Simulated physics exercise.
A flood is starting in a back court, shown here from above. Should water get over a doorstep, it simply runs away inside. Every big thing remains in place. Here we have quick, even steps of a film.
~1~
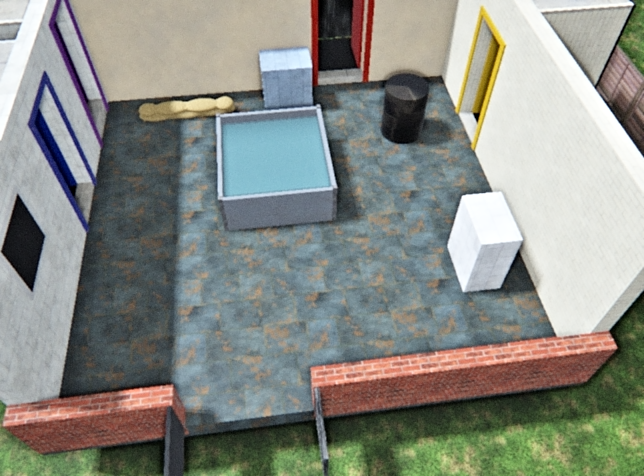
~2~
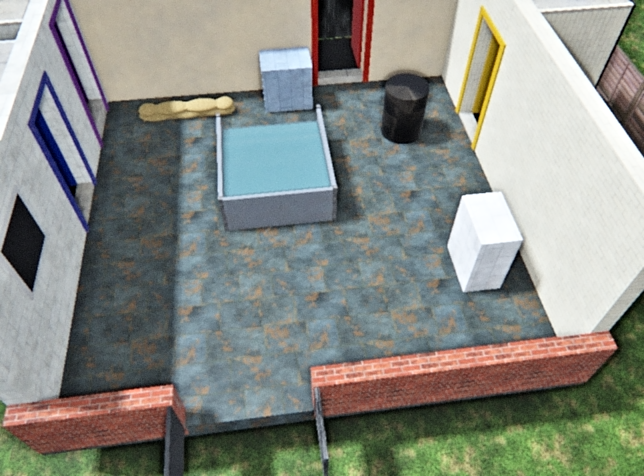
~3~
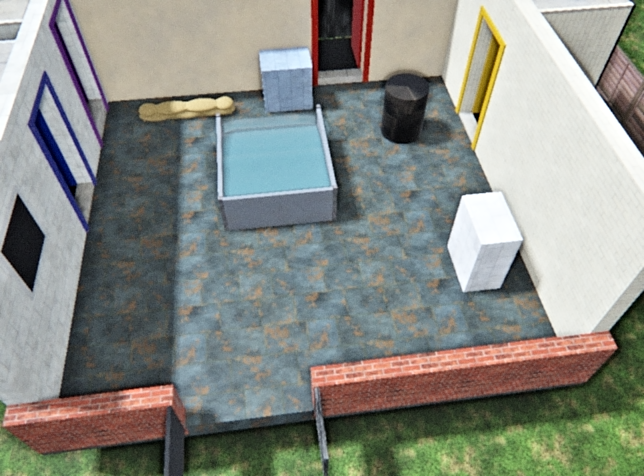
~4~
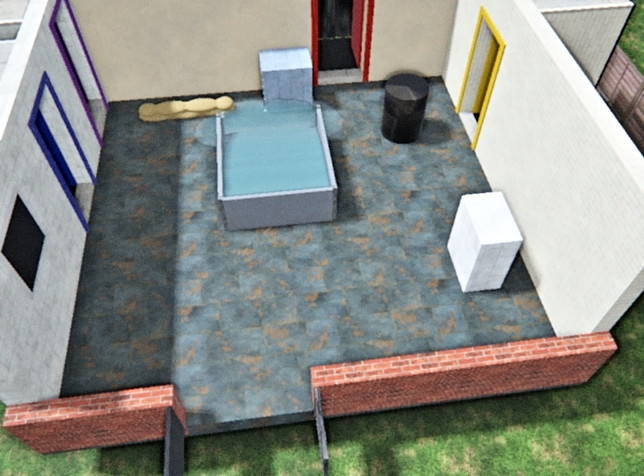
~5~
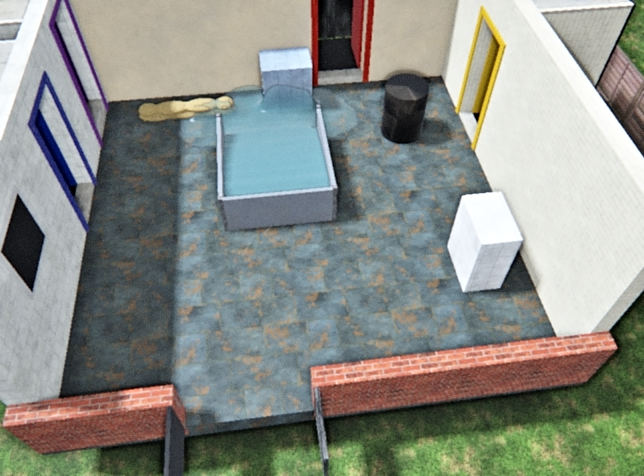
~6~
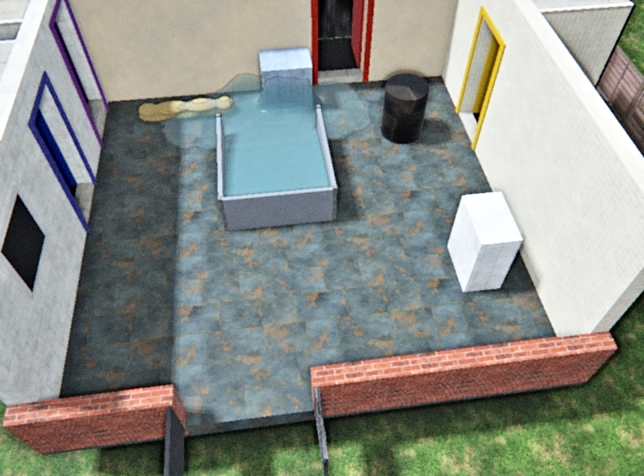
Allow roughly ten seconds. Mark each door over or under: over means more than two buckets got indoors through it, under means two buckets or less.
Purple door - under, blue door - under, red door - under, yellow door - over.
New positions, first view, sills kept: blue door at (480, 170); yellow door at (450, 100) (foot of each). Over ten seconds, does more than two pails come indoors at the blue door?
As I see it, blue door does not reach it.
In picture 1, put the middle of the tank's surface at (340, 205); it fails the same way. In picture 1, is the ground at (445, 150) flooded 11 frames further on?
Answer: Reached.
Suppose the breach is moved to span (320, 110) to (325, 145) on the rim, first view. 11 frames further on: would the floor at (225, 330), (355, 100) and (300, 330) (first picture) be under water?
The first spot is spared, the second soaked and the third spared.
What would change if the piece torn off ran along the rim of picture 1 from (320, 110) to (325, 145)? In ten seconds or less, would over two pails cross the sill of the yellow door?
Yellow door: Tops the limit.
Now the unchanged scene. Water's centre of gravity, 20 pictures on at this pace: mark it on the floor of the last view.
That puts it at around (263, 142).
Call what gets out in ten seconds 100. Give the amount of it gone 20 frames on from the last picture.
It would be around 10 %.
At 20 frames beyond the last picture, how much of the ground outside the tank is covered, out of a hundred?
Close to 45 %.
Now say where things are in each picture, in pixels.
The first picture shows still water in the tank at (273, 153).
In the second picture, the front is at a hidden place, out from the gap on the tank's far side.
In the third picture, the front is at a hidden place, out from the gap on the tank's far side.
In the fourth picture, water pours out on the tank's far side and has run to (206, 121).
In the fifth picture, the front is at (322, 91), out from the gap on the tank's far side.
In the sixth picture, water pours out on the tank's far side and has run to (342, 84).
A moment on, water covers 20 % of the floor; the purple door wet at the sill, nothing in, the blue door not reached, the red door wet at the sill, nothing in, the yellow door not reached.
Next, water covers 30 % of the floor; the purple door wet at the sill, nothing in, the blue door wet at the sill, nothing in, the red door under two buckets in, the yellow door wet at the sill, nothing in.
Then, water covers 45 % of the floor; the purple door wet at the sill, nothing in, the blue door wet at the sill, nothing in, the red door under two buckets in, the yellow door under two buckets in.
Later, water covers 85 % of the floor; the purple door wet at the sill, nothing in, the blue door under two buckets in, the red door under two buckets in, the yellow door over two buckets in.
In the end, water covers 95 % of the floor; the purple door wet at the sill, nothing in, the blue door under two buckets in, the red door under two buckets in, the yellow door over two buckets in.
